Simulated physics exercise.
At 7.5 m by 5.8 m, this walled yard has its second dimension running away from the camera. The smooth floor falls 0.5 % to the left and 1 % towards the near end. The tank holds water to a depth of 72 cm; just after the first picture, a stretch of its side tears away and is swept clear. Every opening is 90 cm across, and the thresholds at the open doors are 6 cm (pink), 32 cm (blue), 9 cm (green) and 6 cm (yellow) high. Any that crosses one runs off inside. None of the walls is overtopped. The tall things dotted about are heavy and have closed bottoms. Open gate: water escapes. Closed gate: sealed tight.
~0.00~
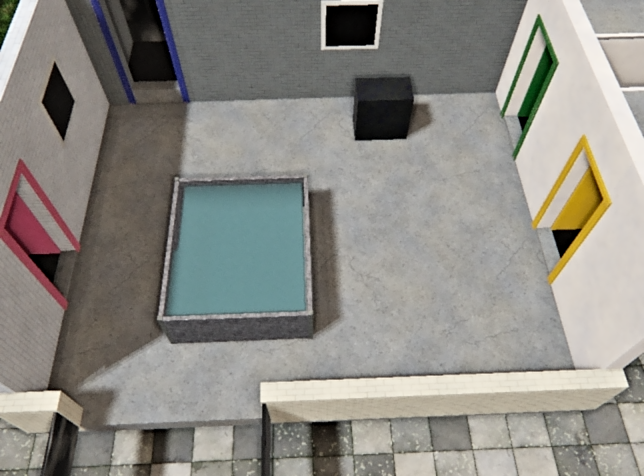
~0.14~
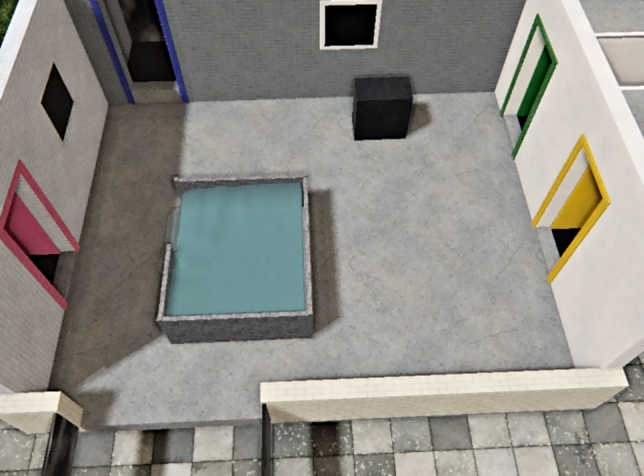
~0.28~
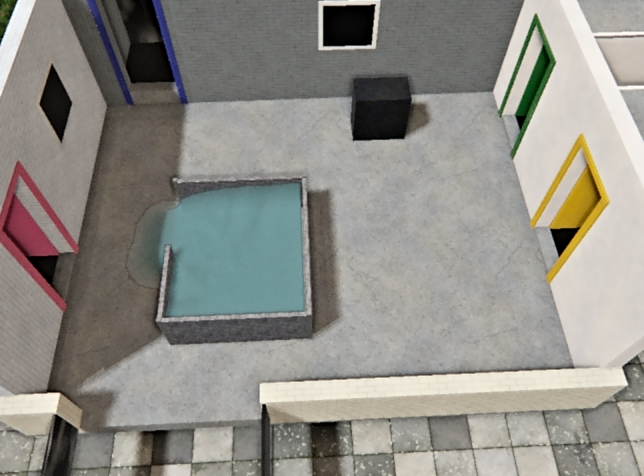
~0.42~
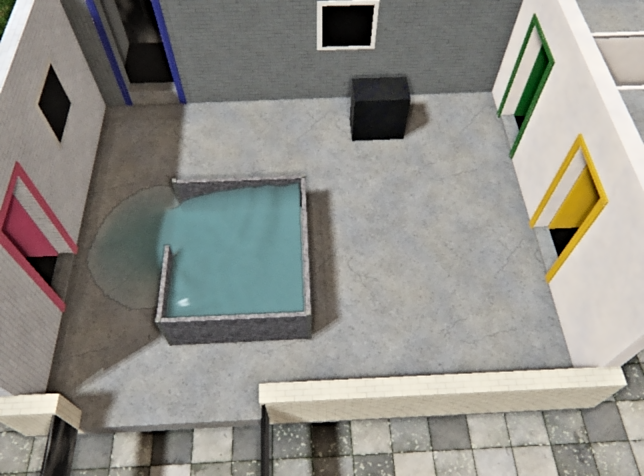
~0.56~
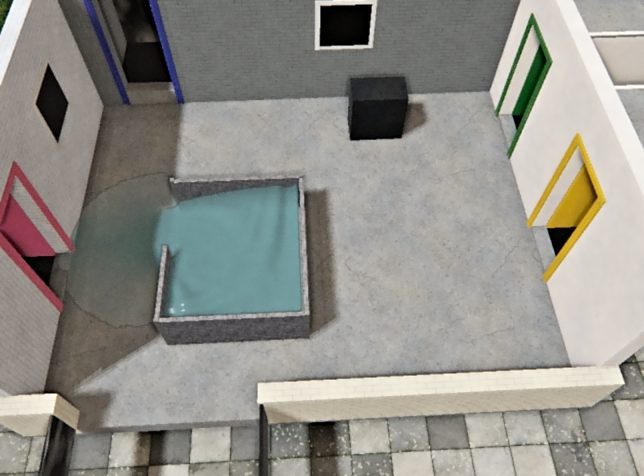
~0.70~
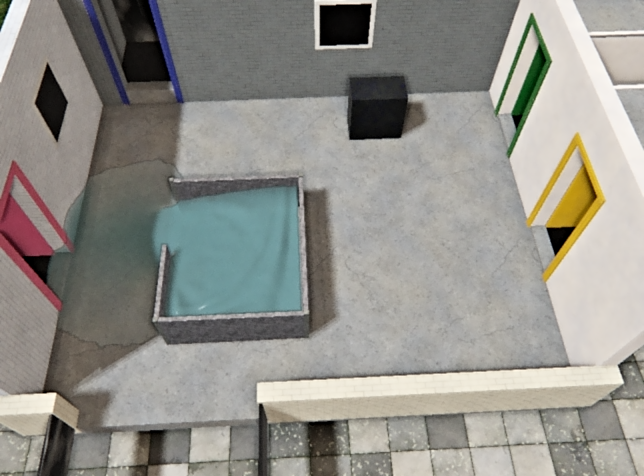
We see a walled yard with a rectangular tank of still, blue-green water; a stretch of its left side gives way, and water pours out, spreading across the grey floor to the wall with the pink-framed door.
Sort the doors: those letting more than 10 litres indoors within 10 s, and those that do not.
The pink door is among those letting more in; the blue door is among those that do not; the green door is among those that do not; the yellow door is among those that do not.
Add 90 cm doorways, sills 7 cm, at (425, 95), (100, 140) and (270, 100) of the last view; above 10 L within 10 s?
Taking them in order, the first gets too little, the second enough and the third too little.
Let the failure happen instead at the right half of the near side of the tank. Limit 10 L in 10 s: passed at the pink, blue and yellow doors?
So pink ends up short of it, blue short of it, yellow past the limit.
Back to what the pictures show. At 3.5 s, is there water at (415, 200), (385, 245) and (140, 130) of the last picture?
Untouched, untouched, soaked.
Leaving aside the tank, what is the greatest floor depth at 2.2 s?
Peak depth: Approx. 44 cm.
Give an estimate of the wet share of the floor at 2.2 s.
Roughly 20 % of the floor is wet.
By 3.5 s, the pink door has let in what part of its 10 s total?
Some 65 per cent by then.
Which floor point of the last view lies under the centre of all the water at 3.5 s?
Around (187, 226).
After 1.4 s water covers 15 % of the floor and is deepest (46 cm) near (77, 233); pink door 28 cm at the sill, 116 L in, blue door not reached, green door not reached, yellow door not reached.
After 2.2 s water covers 20 % of the floor and is deepest (44 cm) near (104, 106); pink door 28 cm at the sill, 269 L in, blue door 27 cm at the sill, 0 L in, green door not reached, yellow door not reached.
After 3.5 s water covers 40 % of the floor and is deepest (28 cm) near (101, 120); pink door 23 cm at the sill, 434 L in, blue door 22 cm at the sill, 1 L in, green door not reached, yellow door not reached.
After 6.0 s water covers 75 % of the floor and is deepest (17 cm) near (75, 243); pink door 15 cm at the sill, 580 L in, blue door 14 cm at the sill, 1 L in, green door 5 cm at the sill, 0 L in, yellow door not reached.
After 10.0 s water covers 95 % of the floor and is deepest (12 cm) near (547, 385); pink door 10 cm at the sill, 650 L in, blue door 7 cm at the sill, 1 L in, green door 4 cm at the sill, 0 L in, yellow door 6 cm at the sill, 1 L in.
